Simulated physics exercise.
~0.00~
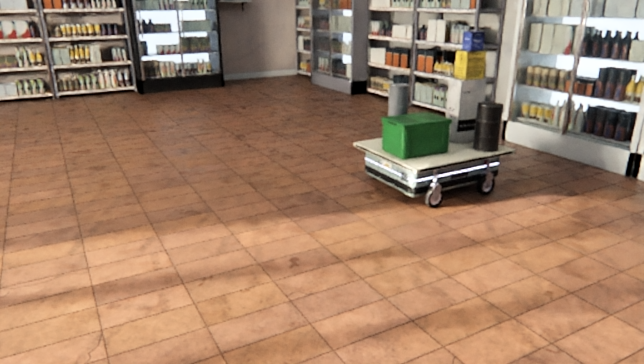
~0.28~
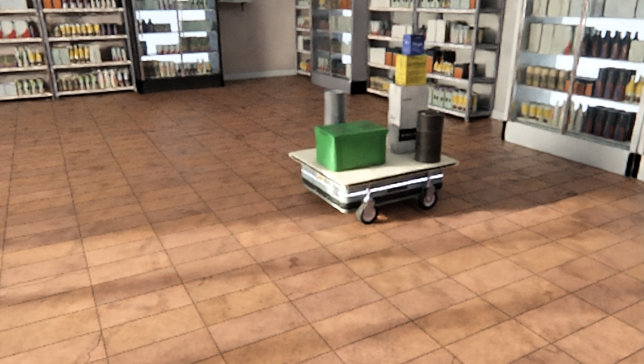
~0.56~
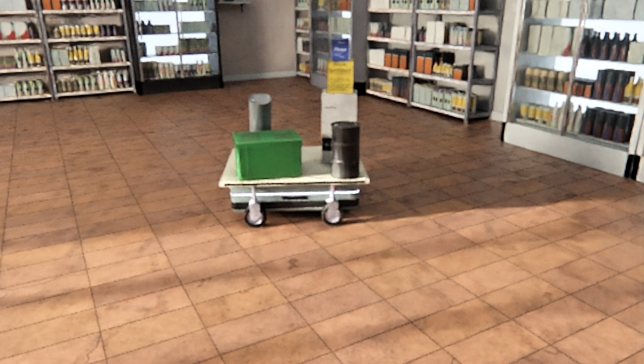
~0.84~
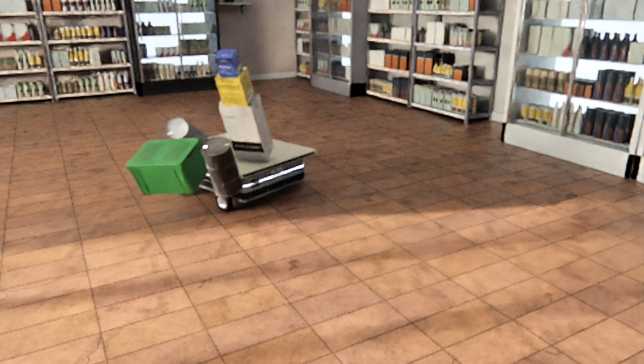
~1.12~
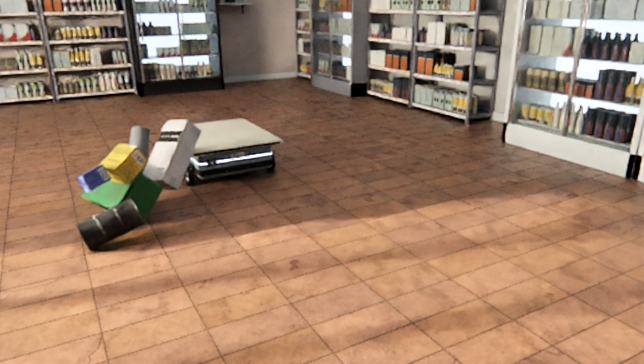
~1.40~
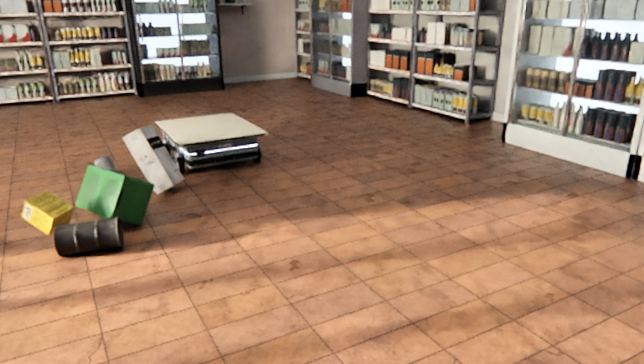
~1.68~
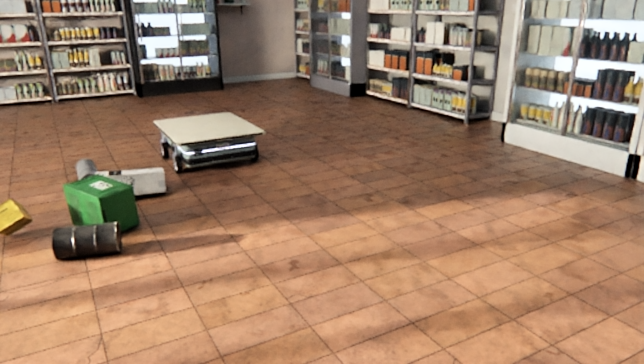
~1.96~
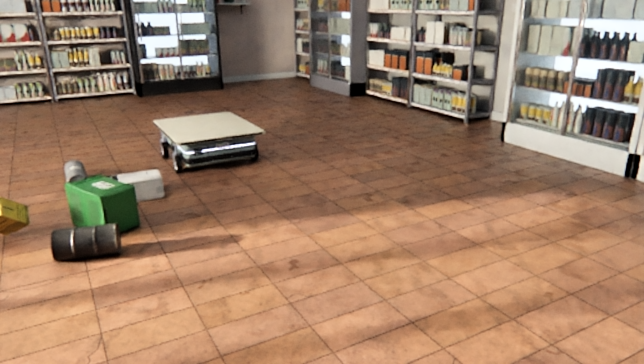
In a shop, a cart rolls left and turns, spilling its whole load onto the floor.
